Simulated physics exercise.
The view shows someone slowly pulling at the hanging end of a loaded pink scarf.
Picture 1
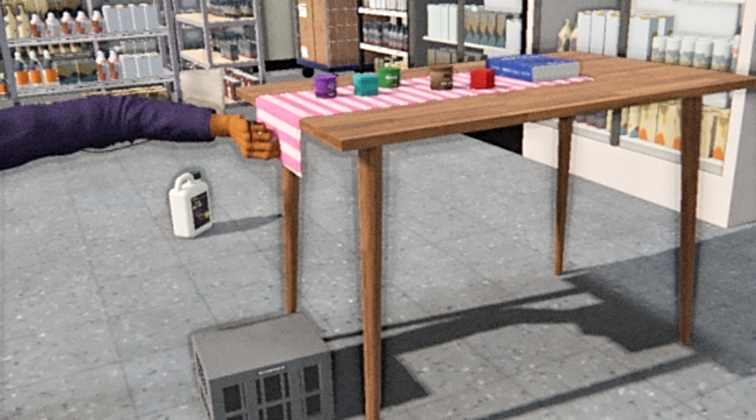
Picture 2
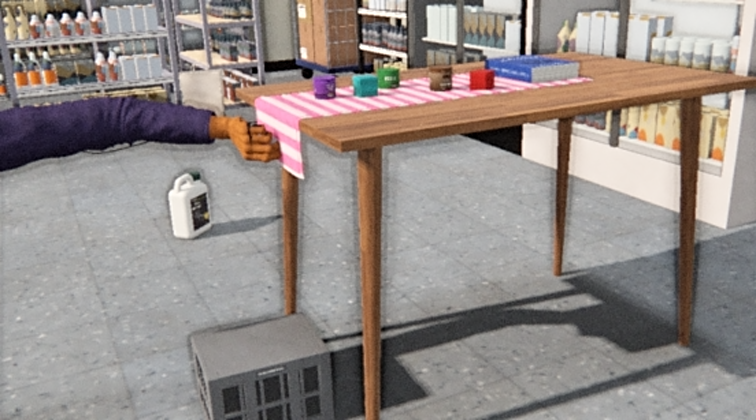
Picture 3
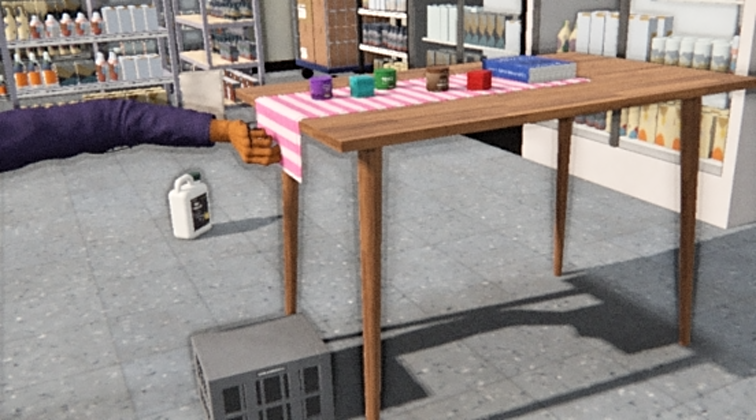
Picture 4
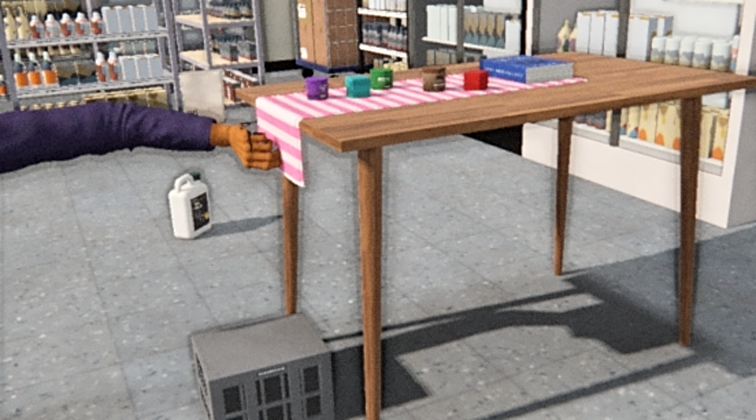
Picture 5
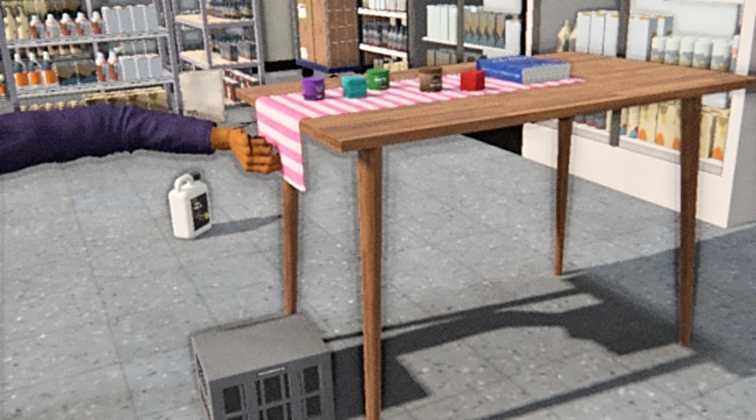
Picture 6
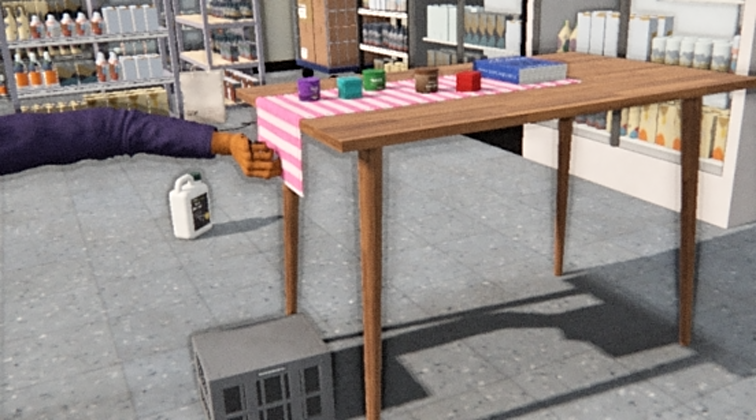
A hand slowly pulls a striped pink cloth down, and the objects on it shift left.
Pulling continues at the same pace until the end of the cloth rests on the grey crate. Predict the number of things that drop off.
The number is four.
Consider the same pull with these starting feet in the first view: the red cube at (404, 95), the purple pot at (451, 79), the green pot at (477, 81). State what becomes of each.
First the red cube, which is lost, then the purple pot, which is kept, and finally the green pot, which is kept.
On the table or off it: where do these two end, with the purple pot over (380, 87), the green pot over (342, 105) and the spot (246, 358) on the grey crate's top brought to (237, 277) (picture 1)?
The purple pot stays put; the green pot is lost.
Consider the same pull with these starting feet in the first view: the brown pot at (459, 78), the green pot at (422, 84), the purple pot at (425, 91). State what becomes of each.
Of these three, the brown pot rides it out, the green pot takes a tumble, the purple pot takes a tumble.
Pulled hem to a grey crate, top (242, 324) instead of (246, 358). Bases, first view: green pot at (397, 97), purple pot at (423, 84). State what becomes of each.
Note: Green pot lost; purple pot kept on top.
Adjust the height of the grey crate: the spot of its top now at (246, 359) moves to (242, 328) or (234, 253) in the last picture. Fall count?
Respectively 3 and 1.
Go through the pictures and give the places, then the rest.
The first frame shows hem (302, 177); purple pot (325, 76); turquoise cube (366, 75); green pot (389, 68); brown pot (441, 66); red cube (483, 70); top of the crate (246, 358).
The second frame shows hem (304, 179); purple pot (324, 77).
The third frame shows hem (302, 183); turquoise cube (362, 77).
The fourth frame shows hem (304, 187); green pot (381, 70); top of the crate (246, 359).
The fifth frame shows hem (304, 191); brown pot (431, 67).
The sixth frame shows hem (303, 196); purple pot (309, 79); turquoise cube (350, 78); green pot (374, 71); brown pot (427, 68); red cube (469, 73).
Early on, hem near (286, 269); purple pot and turquoise cube gone.
Midway, hem near (287, 318); purple pot, turquoise cube and green pot gone.
Finally, hem on the crate; purple pot, turquoise cube, green pot and brown pot gone. The count of fallen things is four.
